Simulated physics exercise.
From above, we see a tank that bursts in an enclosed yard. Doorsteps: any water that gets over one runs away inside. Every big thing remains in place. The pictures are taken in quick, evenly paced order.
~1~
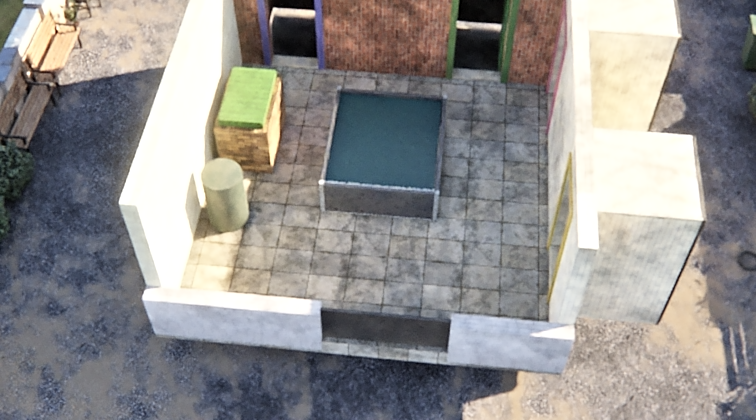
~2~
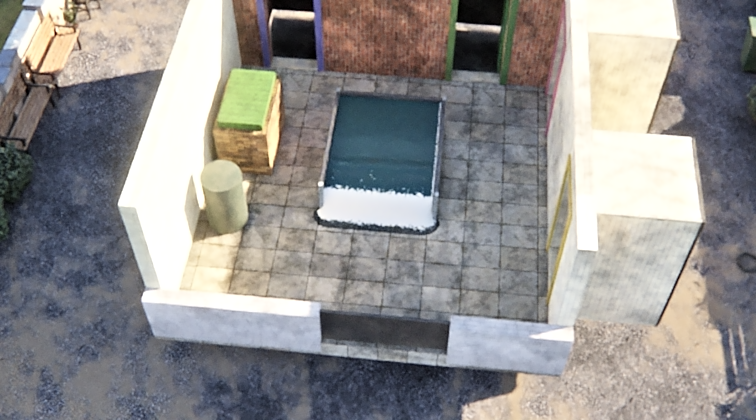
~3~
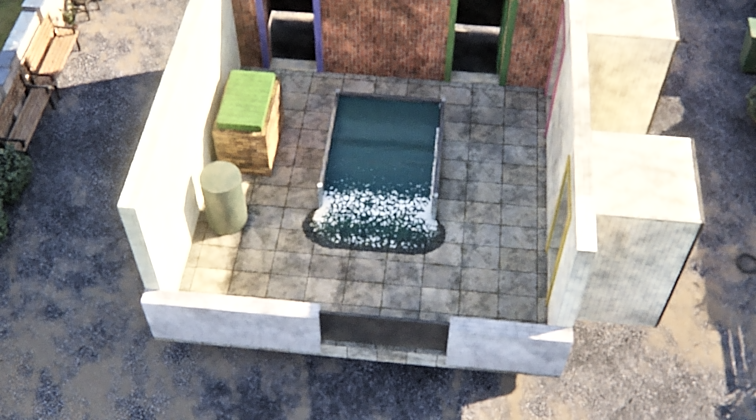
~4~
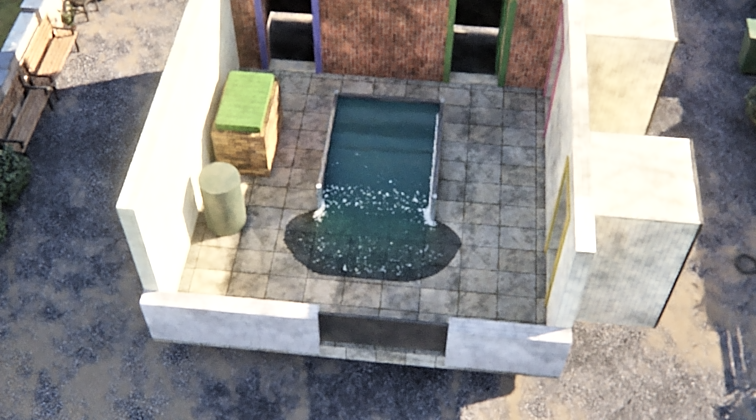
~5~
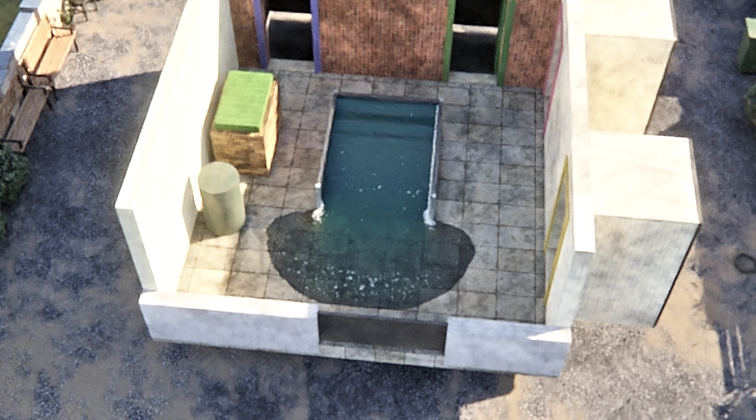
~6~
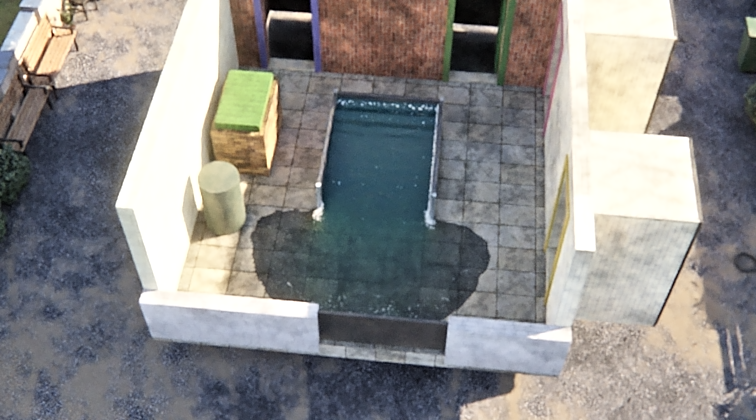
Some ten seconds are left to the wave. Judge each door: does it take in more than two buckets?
My call: The blue door takes in more, the green door takes in more, the pink door takes in more, the yellow door keeps it to two or fewer.
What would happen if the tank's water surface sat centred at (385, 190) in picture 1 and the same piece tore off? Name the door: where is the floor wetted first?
That's the one in yellow.
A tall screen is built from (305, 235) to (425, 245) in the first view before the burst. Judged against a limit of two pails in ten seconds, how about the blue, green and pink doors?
Note - blue door: Does not reach it; green door: Does not reach it; pink door: Does not reach it.
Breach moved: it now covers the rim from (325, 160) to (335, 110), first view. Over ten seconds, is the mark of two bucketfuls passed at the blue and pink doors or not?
Note - blue door: Past the mark, pink door: Past the mark.
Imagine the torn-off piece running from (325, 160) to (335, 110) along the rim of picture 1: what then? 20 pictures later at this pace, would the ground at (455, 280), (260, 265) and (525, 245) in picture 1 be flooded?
Taken in turn they're unwetted, swamped and unwetted.
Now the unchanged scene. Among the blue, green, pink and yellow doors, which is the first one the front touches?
Call: The yellow door.
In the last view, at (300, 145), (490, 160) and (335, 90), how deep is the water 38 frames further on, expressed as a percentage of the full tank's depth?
In the order asked, some 8, 6 and 6 in a hundred.
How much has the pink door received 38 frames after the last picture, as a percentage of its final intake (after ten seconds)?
Around 5 percent.
A moment on, water covers 35 % of the floor; the blue door not reached, the green door not reached, the pink door not reached, the yellow door not reached.
Next, water covers 35 % of the floor; the blue door not reached, the green door not reached, the pink door not reached, the yellow door wet at the sill, nothing in.
Then, water covers 55 % of the floor; the blue door not reached, the green door not reached, the pink door not reached, the yellow door wet at the sill, nothing in.
Later, water covers 90 % of the floor; the blue door wet at the sill, nothing in, the green door over two buckets in, the pink door wet at the sill, nothing in, the yellow door under two buckets in.
In the end, water covers 100 % of the floor; the blue door over two buckets in, the green door far over two buckets in, the pink door over two buckets in, the yellow door under two buckets in.
